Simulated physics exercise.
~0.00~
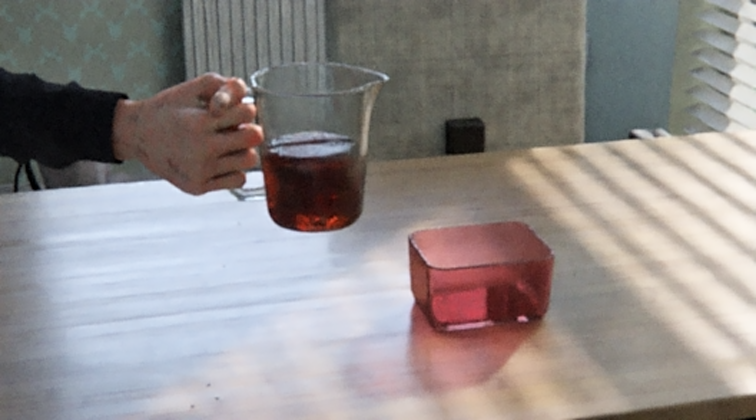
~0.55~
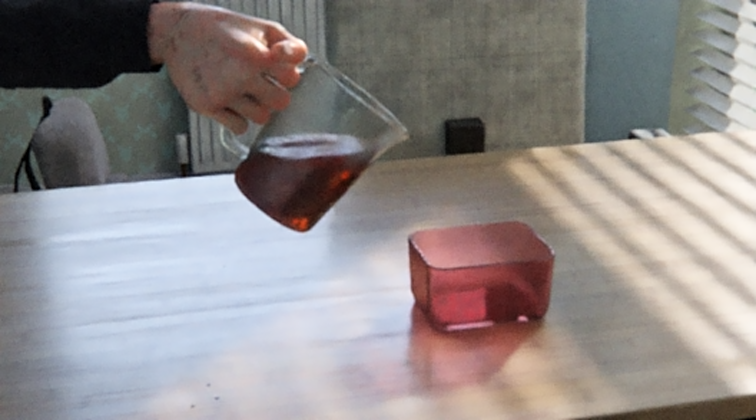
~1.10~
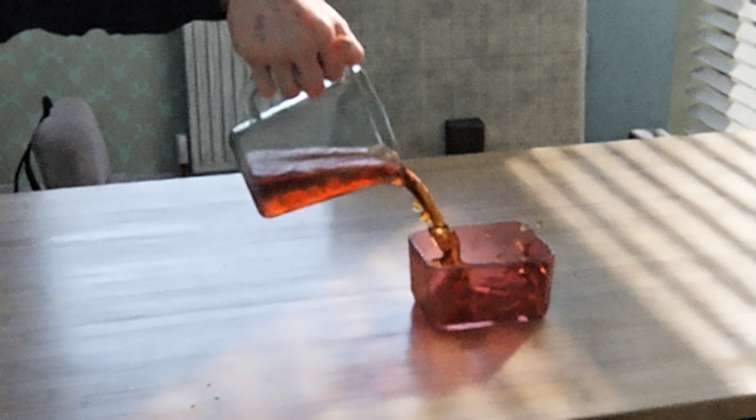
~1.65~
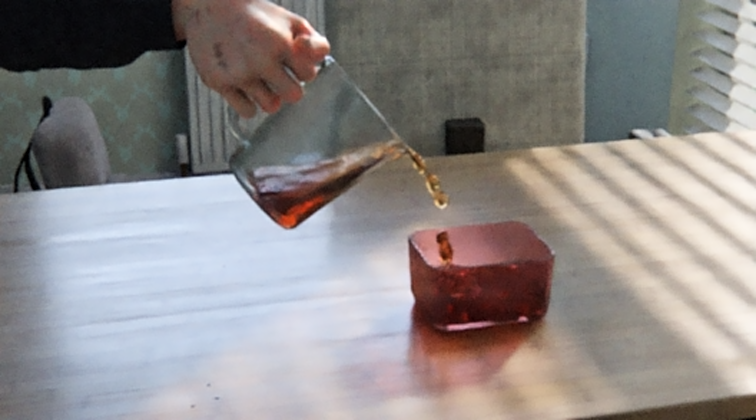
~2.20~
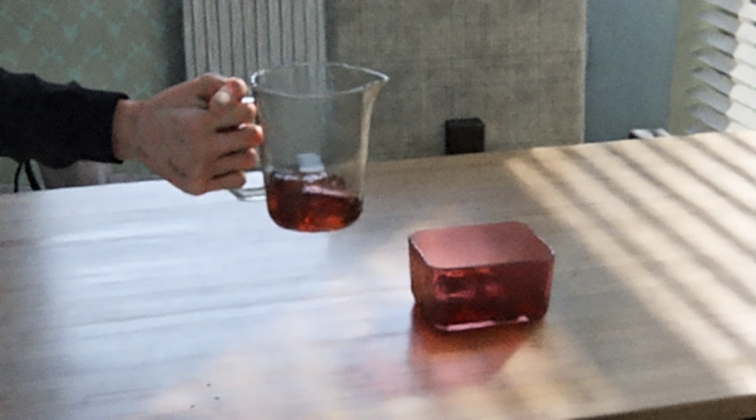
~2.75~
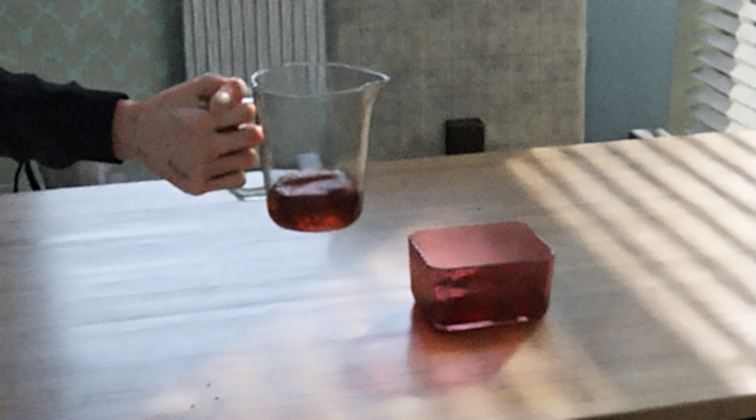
On a wooden table top, a hand held a glass pitcher of reddish-brown tea beside a pinkish-red box, tipped it to the right and poured a stream in, then brought it back level with some tea still left in the bottom.
